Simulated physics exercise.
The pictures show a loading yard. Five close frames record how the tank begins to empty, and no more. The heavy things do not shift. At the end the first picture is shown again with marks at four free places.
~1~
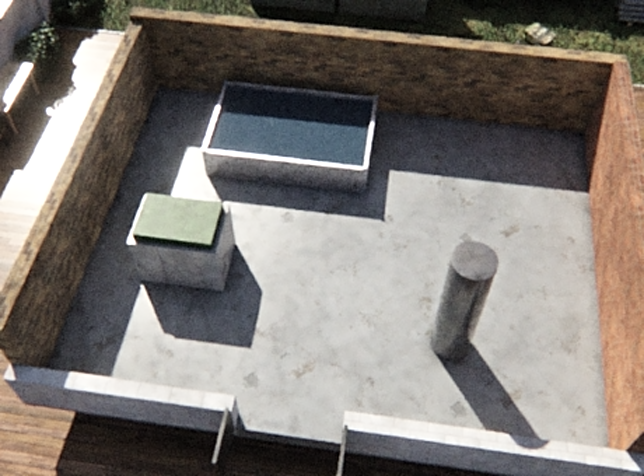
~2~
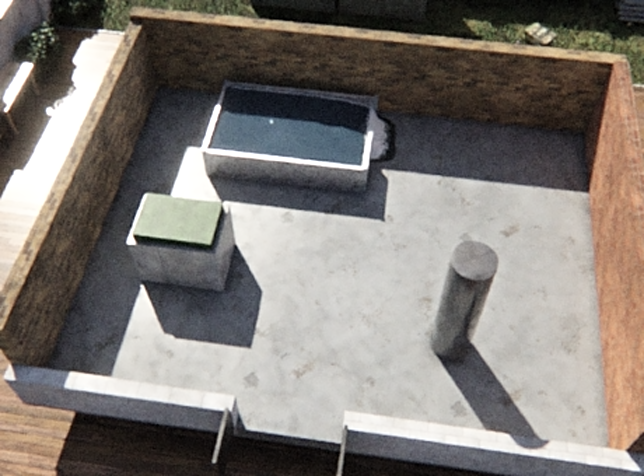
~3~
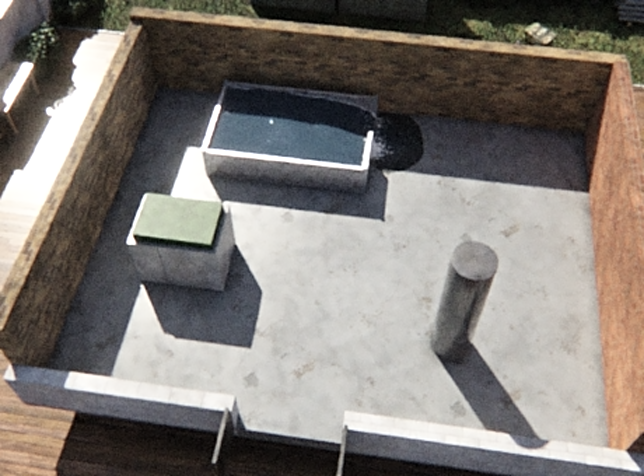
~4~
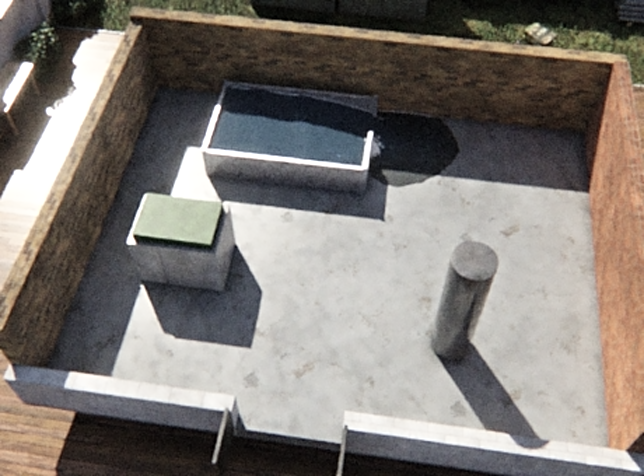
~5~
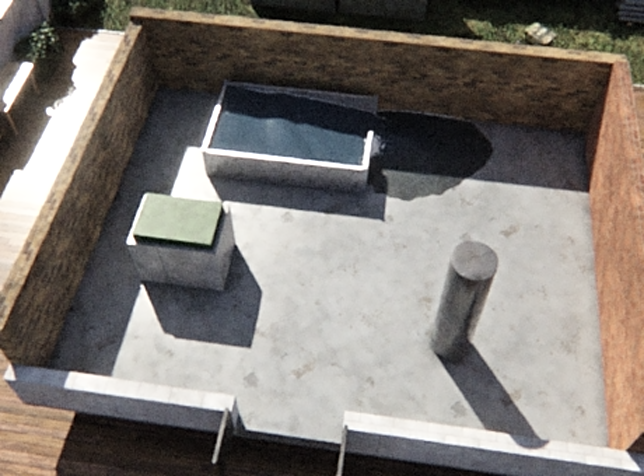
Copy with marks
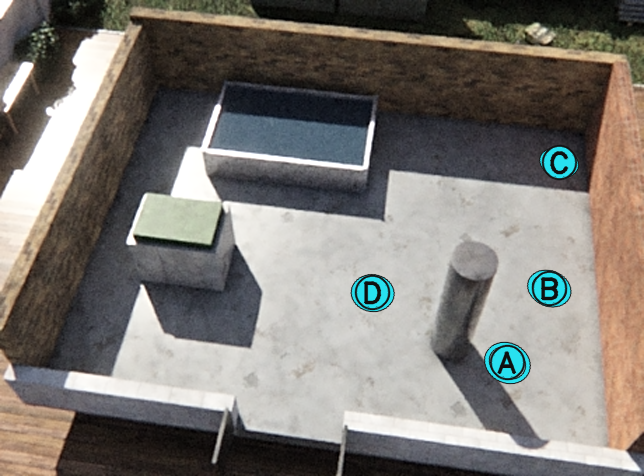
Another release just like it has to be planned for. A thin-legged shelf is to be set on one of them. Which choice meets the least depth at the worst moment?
The answer is place D.
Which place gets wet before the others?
The answer is C.
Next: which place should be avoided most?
Here it is place C.
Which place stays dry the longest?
D it is.
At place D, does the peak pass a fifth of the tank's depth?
No, it does not.
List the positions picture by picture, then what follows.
Tank full, its middle at (293, 127); open gate at (290, 408).
Water covers 1 % of the ground and shows as far out as (388, 156).
Water covers 3 % of the ground and shows as far out as (415, 157).
Water covers 5 % of the ground and shows as far out as (453, 151).
Water covers 8 % of the ground and shows as far out as (487, 147).
On the marked copy, A at (507, 362); B at (549, 288); C at (559, 162); D at (372, 292).
If A is chosen, the water peaks at about 23 % of the depth that stood in the tank.
If B is chosen, the water peaks at about 20 % of the depth that stood in the tank.
If C is chosen, the water peaks at about 48 % of the depth that stood in the tank.
If D is chosen, the water peaks at about 9 % of the depth that stood in the tank.
